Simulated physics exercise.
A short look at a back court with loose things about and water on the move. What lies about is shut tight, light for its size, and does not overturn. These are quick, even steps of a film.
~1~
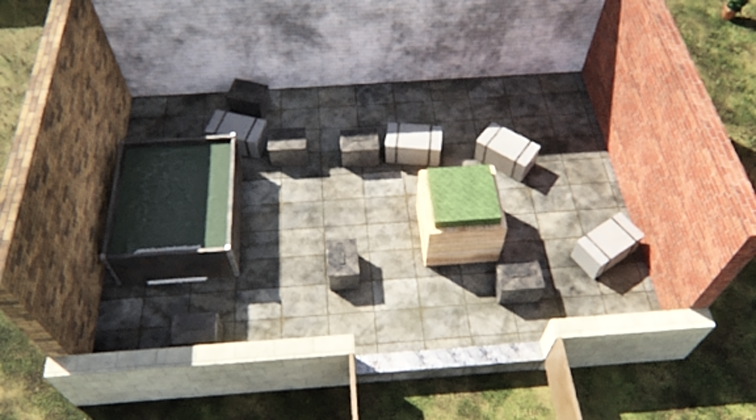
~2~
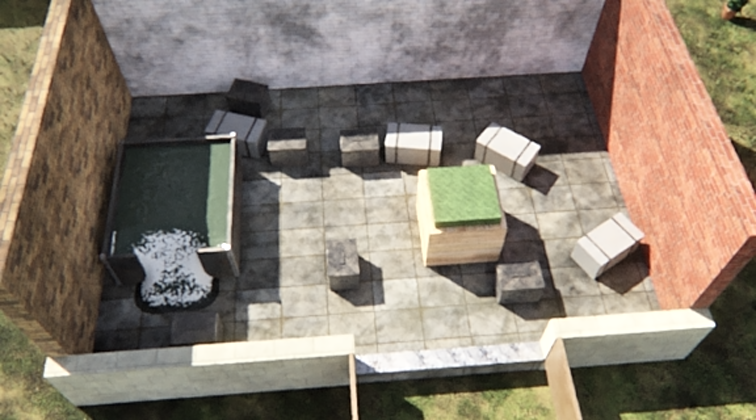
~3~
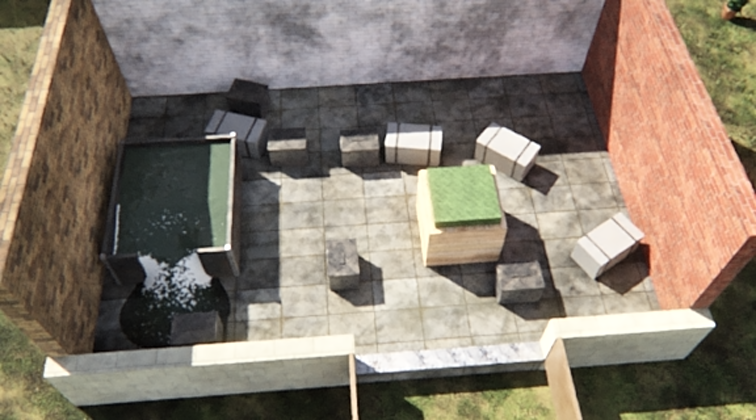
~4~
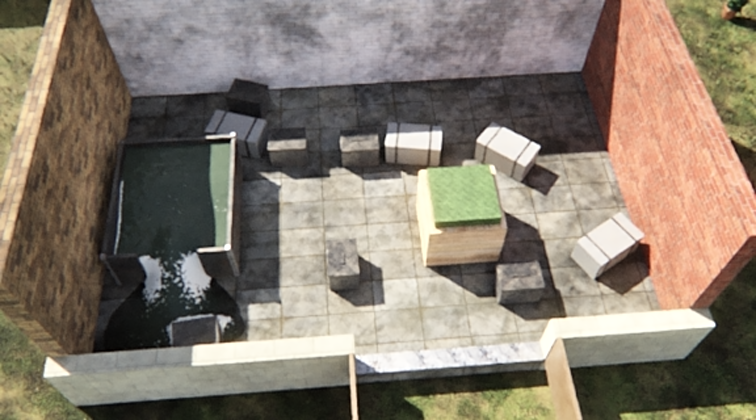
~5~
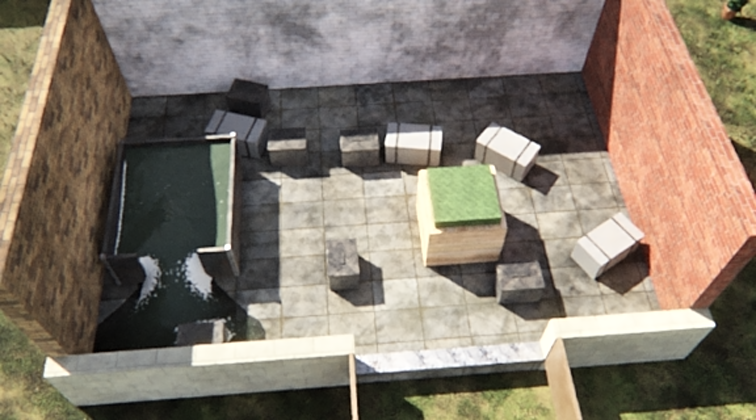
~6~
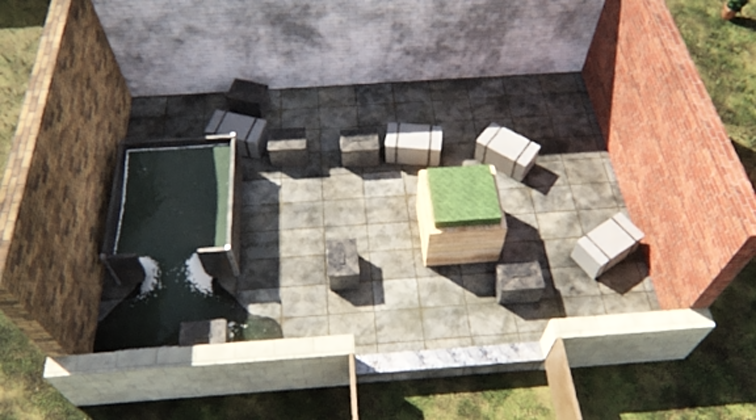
The video shows a walled, paved courtyard with scattered blocks and chests as dark water pours from the near side of a raised tank at left, spreads across the paving, and slightly shifts a block near the front wall.
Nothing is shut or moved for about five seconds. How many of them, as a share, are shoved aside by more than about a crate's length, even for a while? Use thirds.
That comes to under a third.
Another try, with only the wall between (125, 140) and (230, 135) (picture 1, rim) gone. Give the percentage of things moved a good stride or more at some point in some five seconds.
Roughly 60 per cent.
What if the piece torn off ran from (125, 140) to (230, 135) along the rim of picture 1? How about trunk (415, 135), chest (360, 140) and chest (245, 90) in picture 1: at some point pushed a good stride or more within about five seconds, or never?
In turn: That far or more, yes, moved that far.
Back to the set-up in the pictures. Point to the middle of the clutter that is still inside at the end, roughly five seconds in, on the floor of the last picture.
Around (419, 182).
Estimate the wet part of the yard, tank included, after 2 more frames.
I make it 15 per cent.
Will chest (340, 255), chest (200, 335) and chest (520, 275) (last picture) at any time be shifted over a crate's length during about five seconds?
In turn: That far or more, moved that far, pushed that far.
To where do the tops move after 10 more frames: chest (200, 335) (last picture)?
Near (385, 288).
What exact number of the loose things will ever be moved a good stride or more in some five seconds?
That makes 3.
A moment on, 0 of 10 are well off their spots; 1 afloat.
Next, 1 of 10 are well off their spots; 0 afloat.
Later, 3 of 10 are well off their spots; 1 afloat.
In the end, 3 of 10 are well off their spots, and 3 have been at some point; 3 afloat.
